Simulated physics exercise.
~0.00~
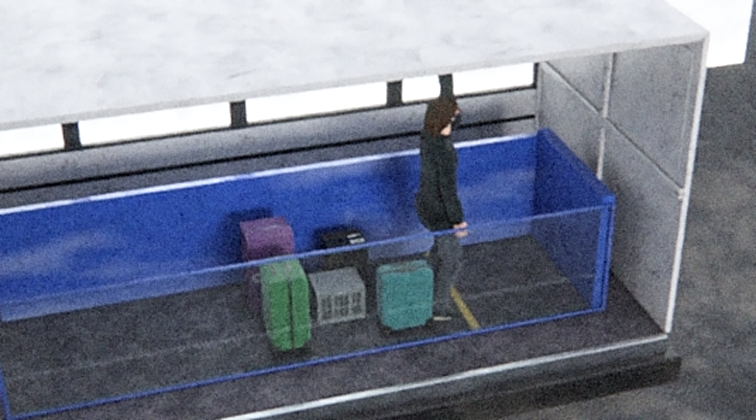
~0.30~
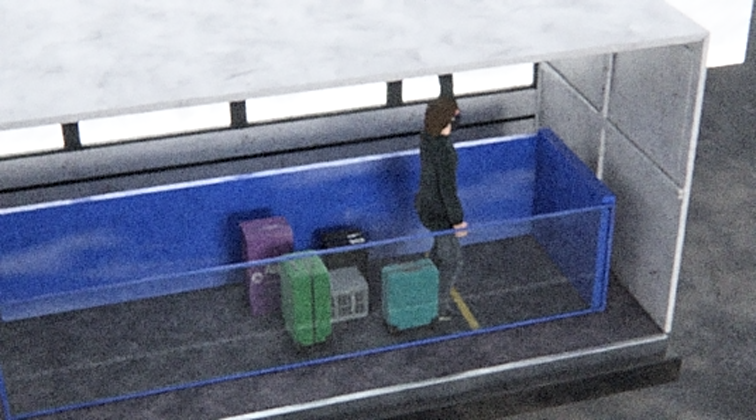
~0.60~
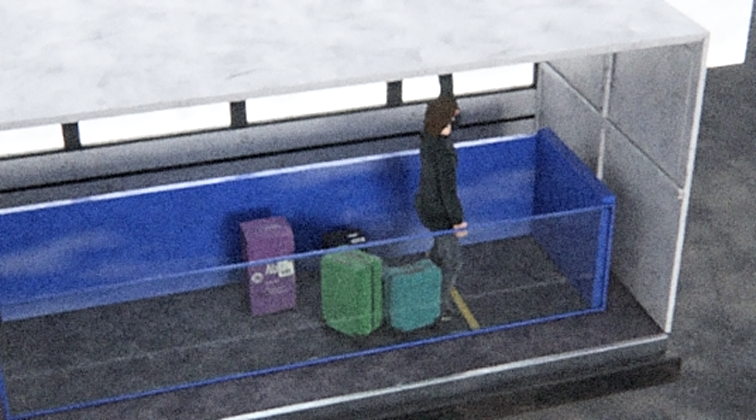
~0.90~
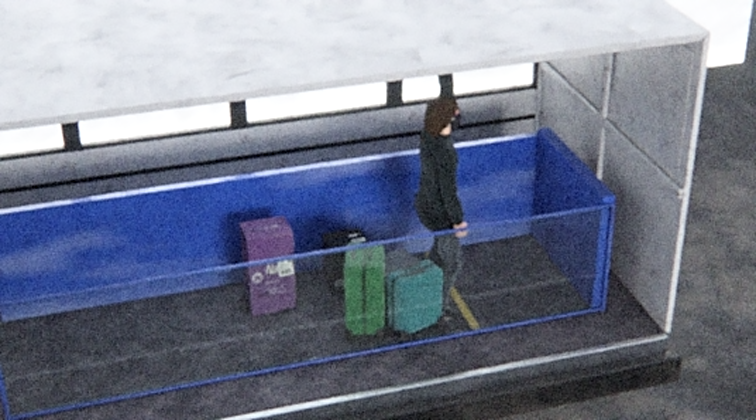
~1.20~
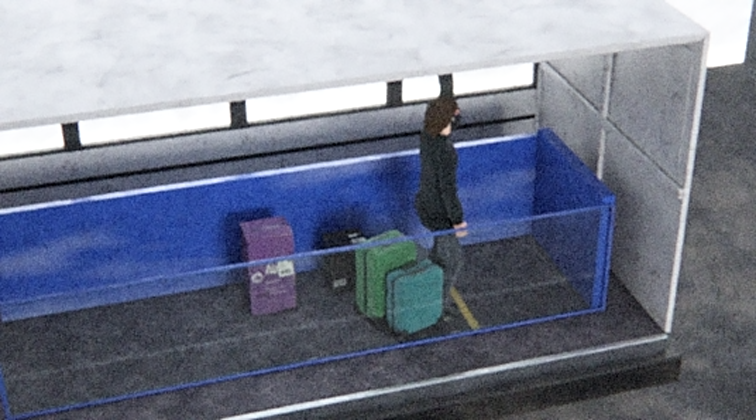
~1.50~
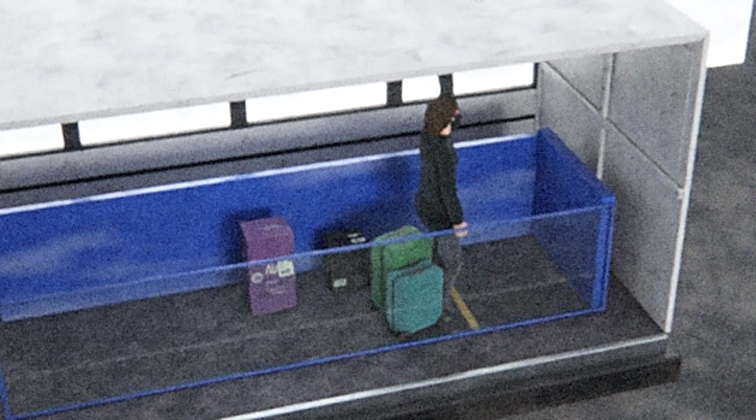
Green wheeled case rolling right past a purple bag and grey crate, stopping behind a teal case beside a standing traveller.
